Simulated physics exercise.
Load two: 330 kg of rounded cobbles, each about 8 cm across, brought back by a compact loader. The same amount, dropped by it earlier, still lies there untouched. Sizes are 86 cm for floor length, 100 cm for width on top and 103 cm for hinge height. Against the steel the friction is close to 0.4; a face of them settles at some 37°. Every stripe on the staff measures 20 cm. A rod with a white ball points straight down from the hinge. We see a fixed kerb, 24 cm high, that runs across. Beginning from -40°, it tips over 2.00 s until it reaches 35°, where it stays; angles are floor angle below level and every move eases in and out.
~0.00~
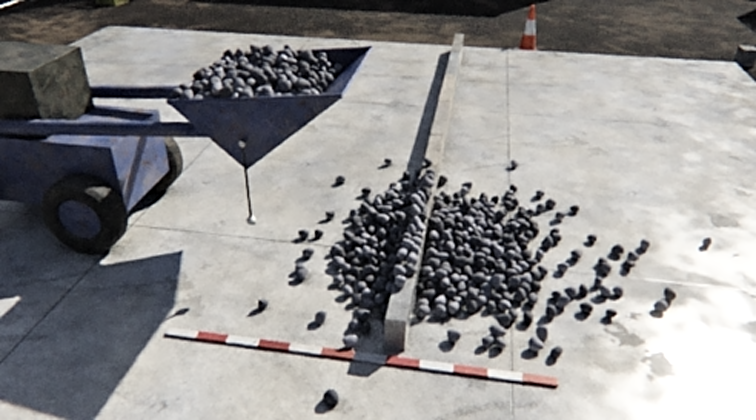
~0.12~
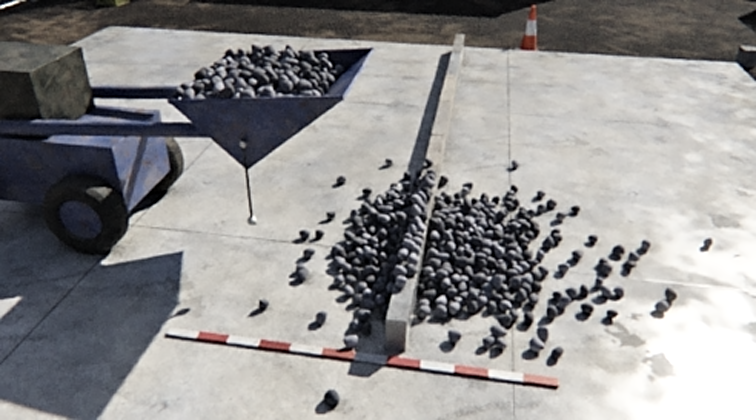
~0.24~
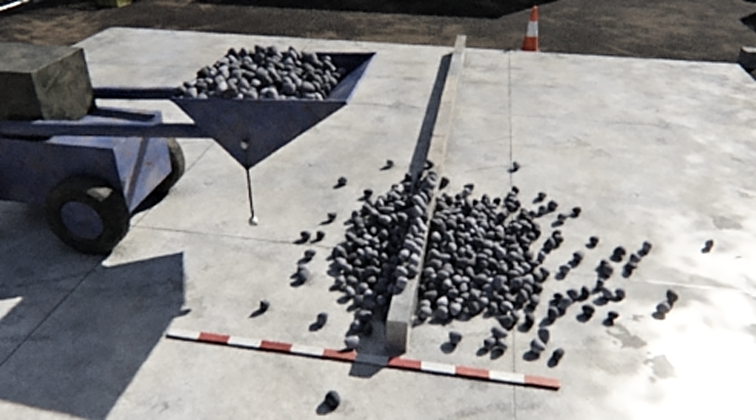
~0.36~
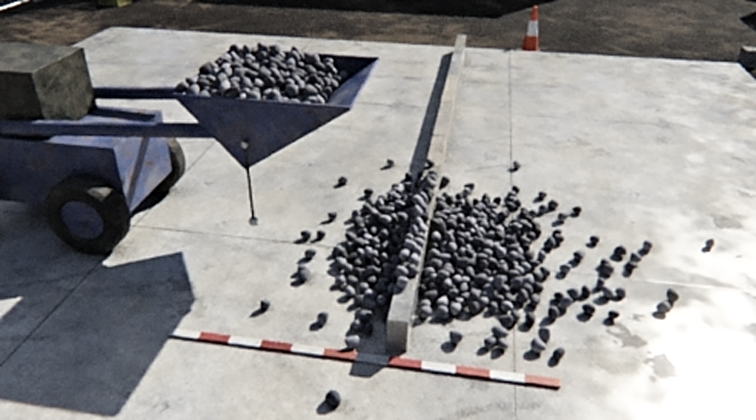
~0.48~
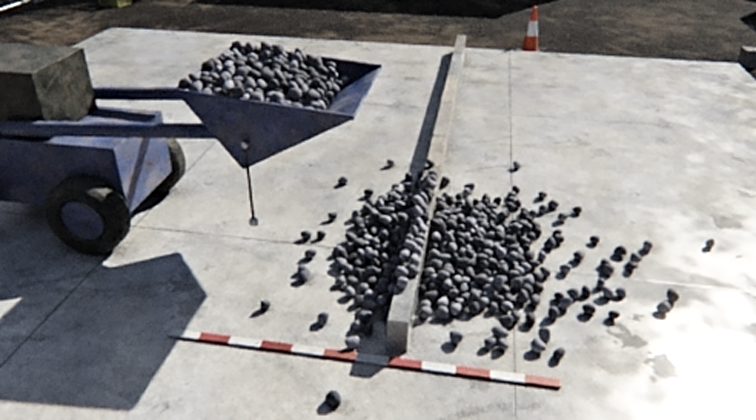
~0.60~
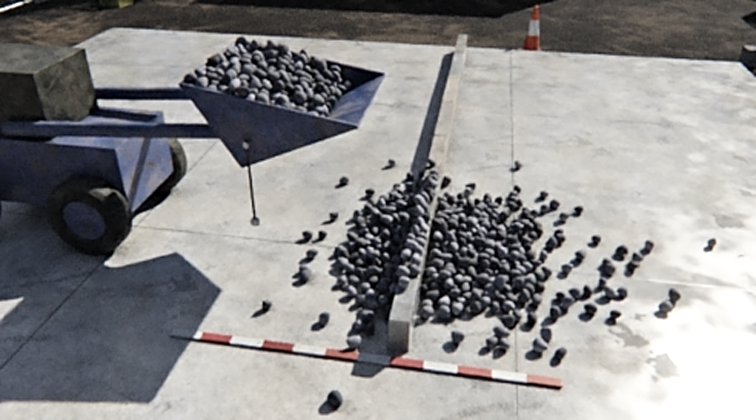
A blue loader's bucket of dark stones slowly tilting forward, its lip lowering slightly, beside a motionless heap straddling a kerb.
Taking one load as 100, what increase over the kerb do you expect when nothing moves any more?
4 out of 100.
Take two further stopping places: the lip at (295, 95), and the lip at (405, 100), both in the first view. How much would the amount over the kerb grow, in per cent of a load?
First place about 0 %, second about 70 %.
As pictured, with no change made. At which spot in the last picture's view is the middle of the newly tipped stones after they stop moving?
Their middle is at about (374, 228).
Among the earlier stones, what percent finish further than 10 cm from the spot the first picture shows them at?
Some 5 percent, give or take.
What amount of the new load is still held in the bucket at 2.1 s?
Roughly 30 per cent remains inside.
After 1.5 s the floor is at 23°; in per cent of one load, 97 in the bucket, 43 on this side of the kerb, 61 over the kerb; the foremost stones are at (688, 295).
After 2.1 s the floor is at 35°; in per cent of one load, 32 in the bucket, 108 on this side of the kerb, 61 over the kerb; the foremost stones are at (688, 295).
After 2.5 s the floor is at 35°; in per cent of one load, 3 in the bucket, 134 on this side of the kerb, 63 over the kerb; the foremost stones are at (688, 295).
After 4.9 s the floor is at 35°; in per cent of one load, 0 in the bucket, 136 on this side of the kerb, 65 over the kerb; the foremost stones are at (688, 295). Net gain over the kerb, 4.
